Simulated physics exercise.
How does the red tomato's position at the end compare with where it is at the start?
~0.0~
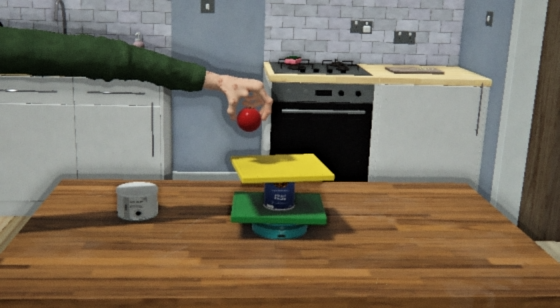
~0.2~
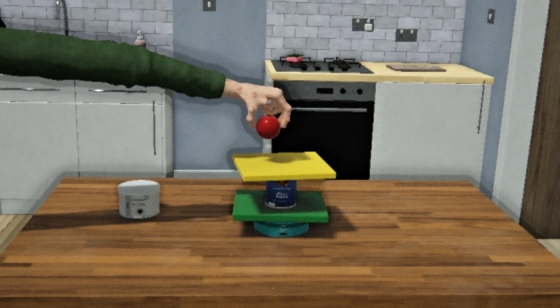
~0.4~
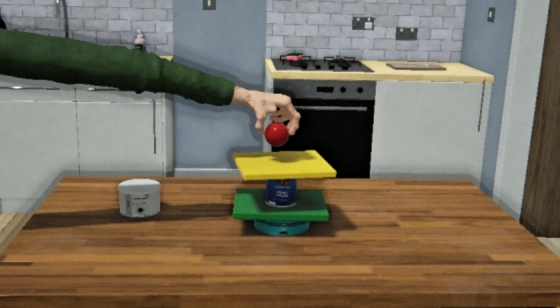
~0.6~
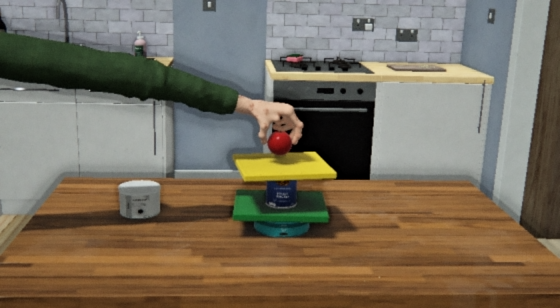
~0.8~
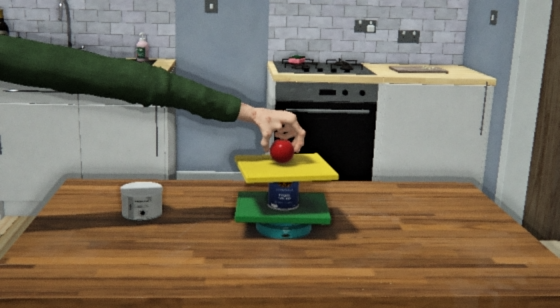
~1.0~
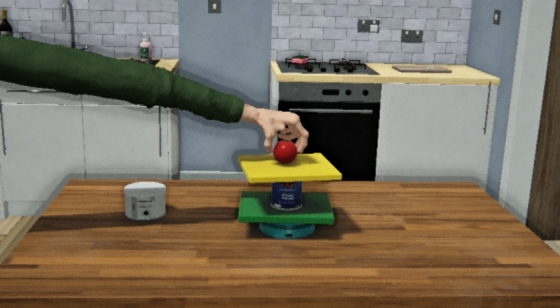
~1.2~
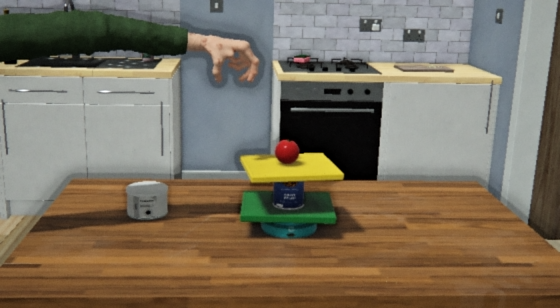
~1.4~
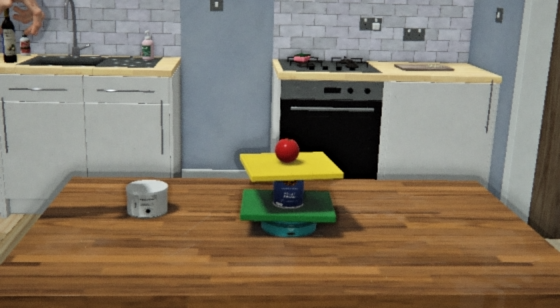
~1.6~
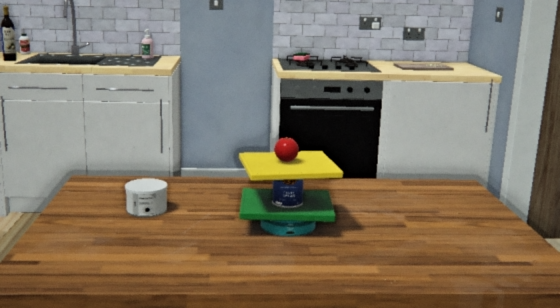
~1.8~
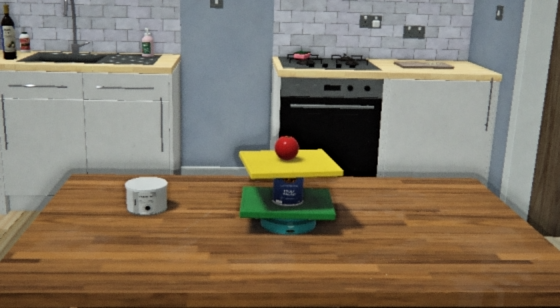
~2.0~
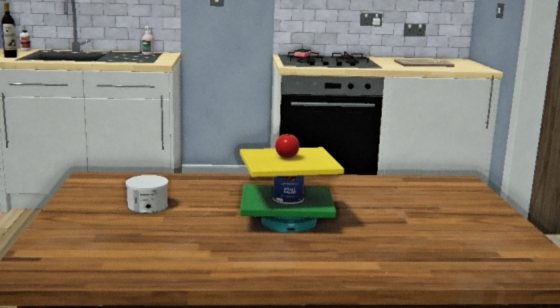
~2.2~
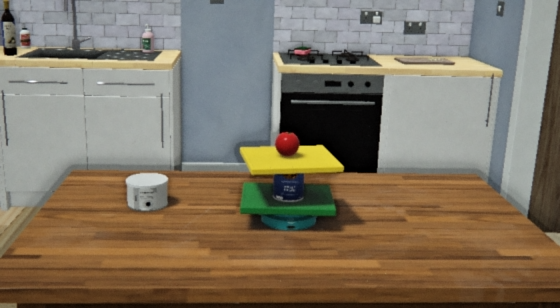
At the start the red tomato is held in the hand above the stack, a little to the left of its middle. At the end it is lower and further right, resting on the yellow tray at the top of the stack.
